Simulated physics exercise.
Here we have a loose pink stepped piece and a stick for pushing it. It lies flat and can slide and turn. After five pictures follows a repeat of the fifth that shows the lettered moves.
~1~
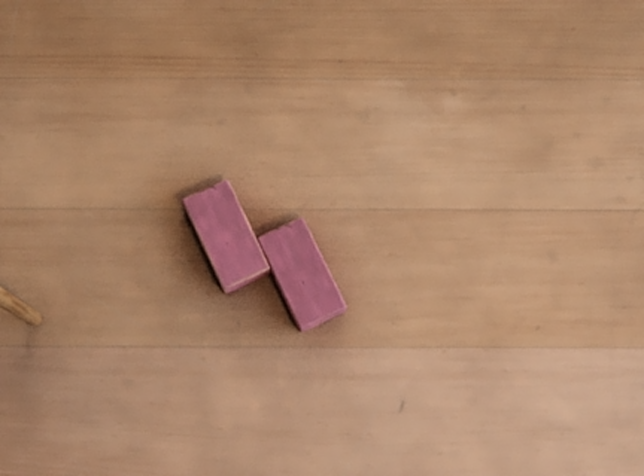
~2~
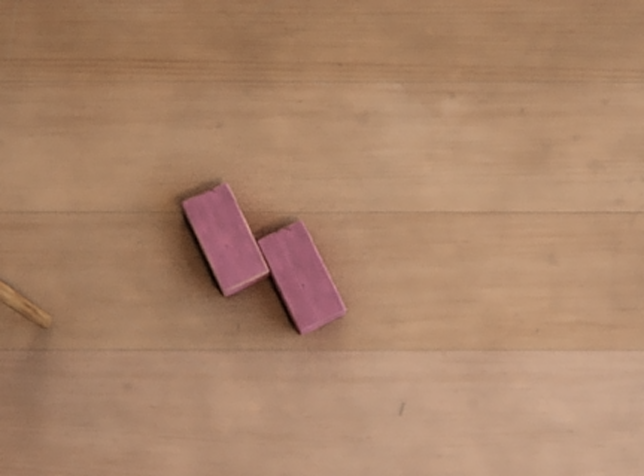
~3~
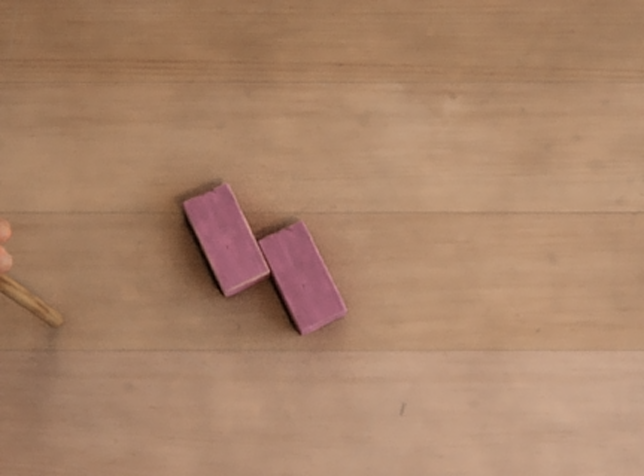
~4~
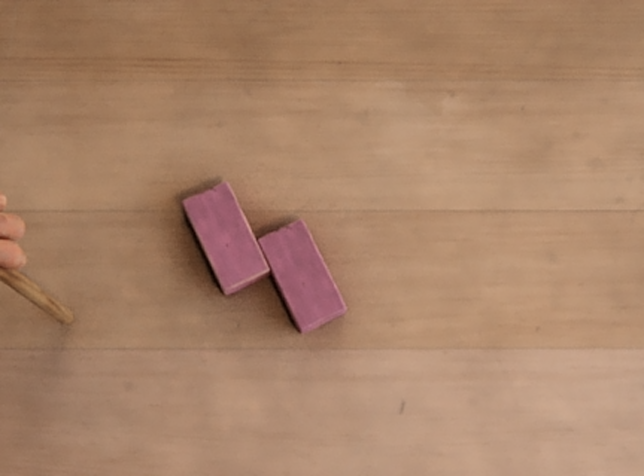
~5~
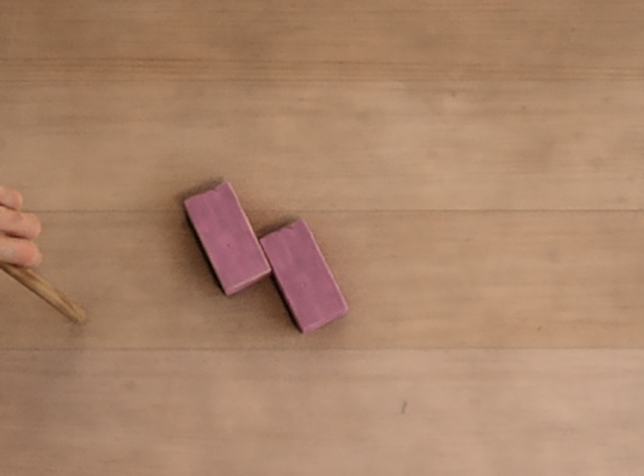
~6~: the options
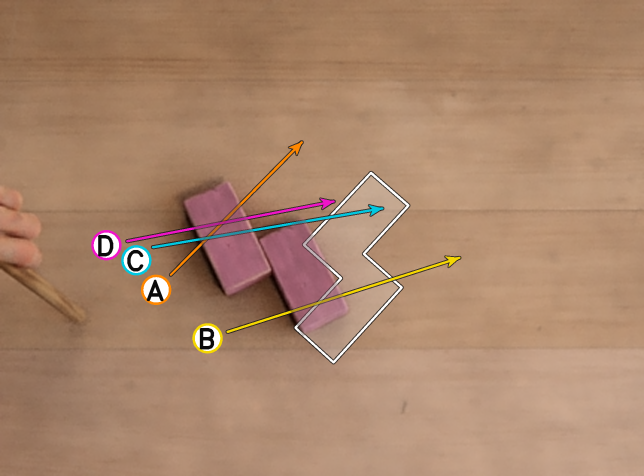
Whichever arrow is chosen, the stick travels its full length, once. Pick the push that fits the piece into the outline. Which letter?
It ends in the outline with D.
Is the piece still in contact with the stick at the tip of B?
No.
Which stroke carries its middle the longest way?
Stroke C.
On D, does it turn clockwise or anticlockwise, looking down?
On that stroke, clockwise.
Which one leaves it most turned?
Stroke C.
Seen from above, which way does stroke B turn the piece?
Anticlockwise.
On the copy, A from (171, 275) to (302, 142); B from (228, 332) to (459, 258); C from (153, 247) to (382, 208); D from (127, 241) to (334, 201).
On D. First, foot of the stick (202, 227), piece (308, 276).
Then, foot of the stick (276, 213), piece (339, 294).
Finally, foot of the stick (334, 202), piece (350, 302); it fills the outline.
By contrast, A leaves the piece out of the outline, at (323, 276); B leaves the piece out of the outline, at (335, 229); C leaves the piece out of the outline, at (374, 311).
